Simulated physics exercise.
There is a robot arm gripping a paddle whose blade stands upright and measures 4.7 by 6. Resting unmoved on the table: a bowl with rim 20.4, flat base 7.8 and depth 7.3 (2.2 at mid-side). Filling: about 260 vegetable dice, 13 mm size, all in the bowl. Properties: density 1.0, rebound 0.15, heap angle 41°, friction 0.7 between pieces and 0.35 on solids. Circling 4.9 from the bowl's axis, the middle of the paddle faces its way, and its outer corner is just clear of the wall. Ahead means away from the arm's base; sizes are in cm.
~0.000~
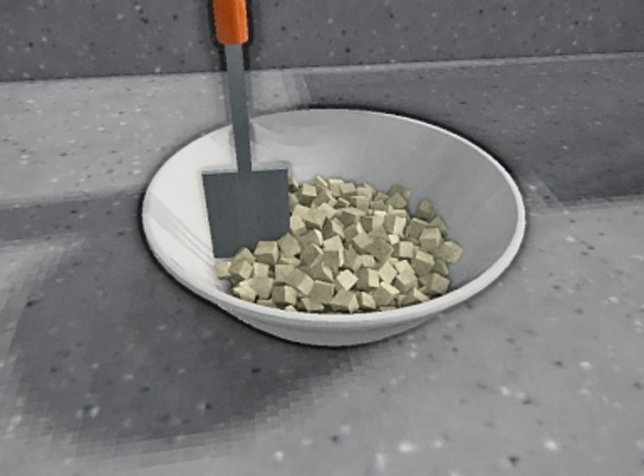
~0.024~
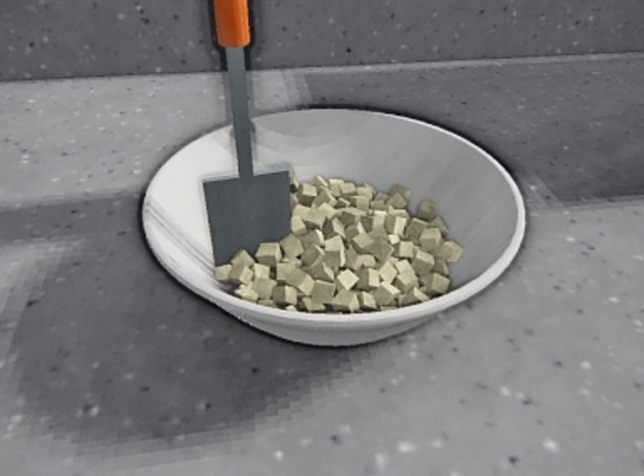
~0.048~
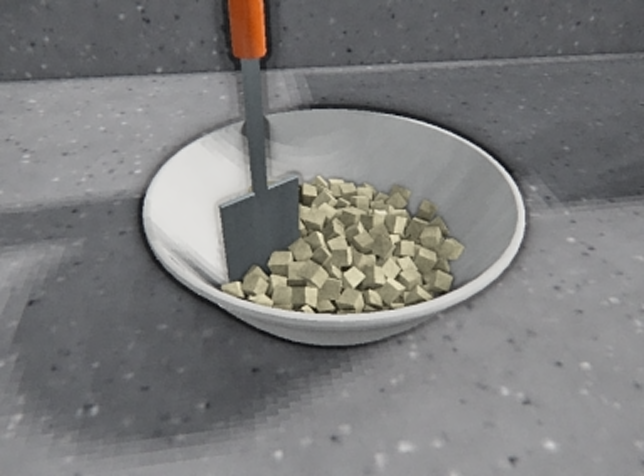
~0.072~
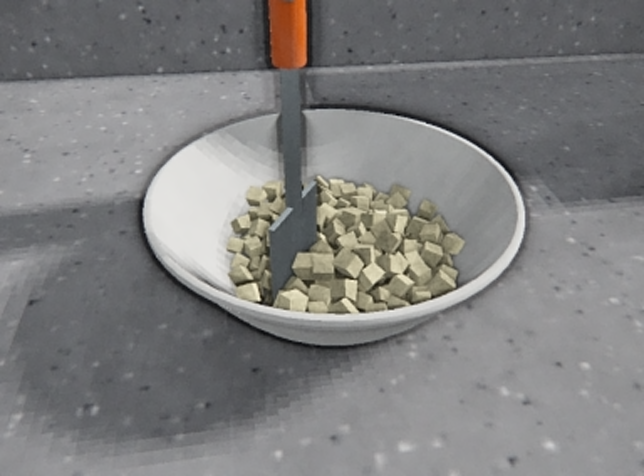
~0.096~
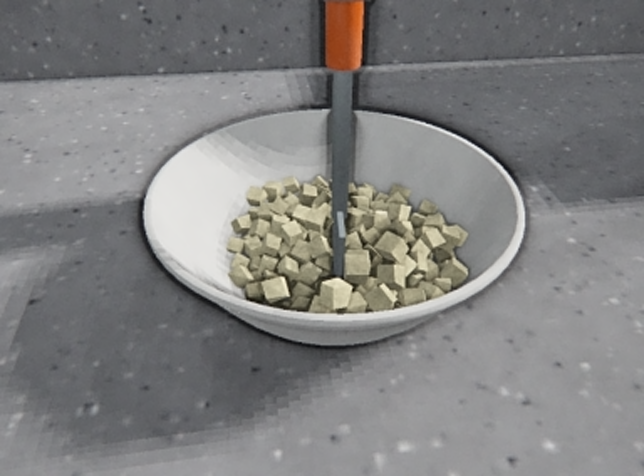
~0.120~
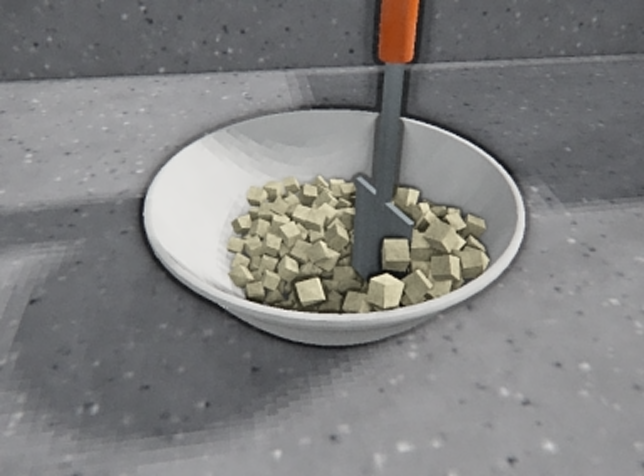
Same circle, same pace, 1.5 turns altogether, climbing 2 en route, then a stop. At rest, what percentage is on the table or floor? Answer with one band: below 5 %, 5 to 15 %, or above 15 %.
Above 15 %.
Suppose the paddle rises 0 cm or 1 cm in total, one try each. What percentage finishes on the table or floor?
Roughly 55 percent, then roughly 45 percent.
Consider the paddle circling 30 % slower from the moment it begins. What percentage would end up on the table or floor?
I'd say close to 20 %.
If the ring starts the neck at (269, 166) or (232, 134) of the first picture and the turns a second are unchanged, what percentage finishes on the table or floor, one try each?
Roughly 30 and 20 per cent.
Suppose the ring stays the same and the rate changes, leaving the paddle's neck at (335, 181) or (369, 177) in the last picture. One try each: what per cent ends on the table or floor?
Well, about 20 percent the first time and about 30 percent the second.
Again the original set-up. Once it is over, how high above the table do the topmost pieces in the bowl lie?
5.5 cm or so.
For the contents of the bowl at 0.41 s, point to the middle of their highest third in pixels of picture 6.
I'd point to about (304, 247).
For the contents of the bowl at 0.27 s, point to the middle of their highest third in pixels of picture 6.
Centre estimate: Approx. (289, 149) px.
After 0.27 s, 274° round, highest piece 11 above the table; 220 in the bowl, 3 on the table or floor, 33 in flight or on the tool.
After 0.41 s, 76° round, highest piece 9 above the table; 185 in the bowl, 44 on the table or floor, 27 in flight or on the tool.
After 0.68 s, 180° round, highest piece 5 above the table; 180 in the bowl, 76 on the table or floor.
After 1.38 s, 180° round, highest piece 5 above the table; 180 in the bowl, 76 on the table or floor.
At rest, 180 in the bowl, 76 on the table or floor. That is 30 % on the table or floor.
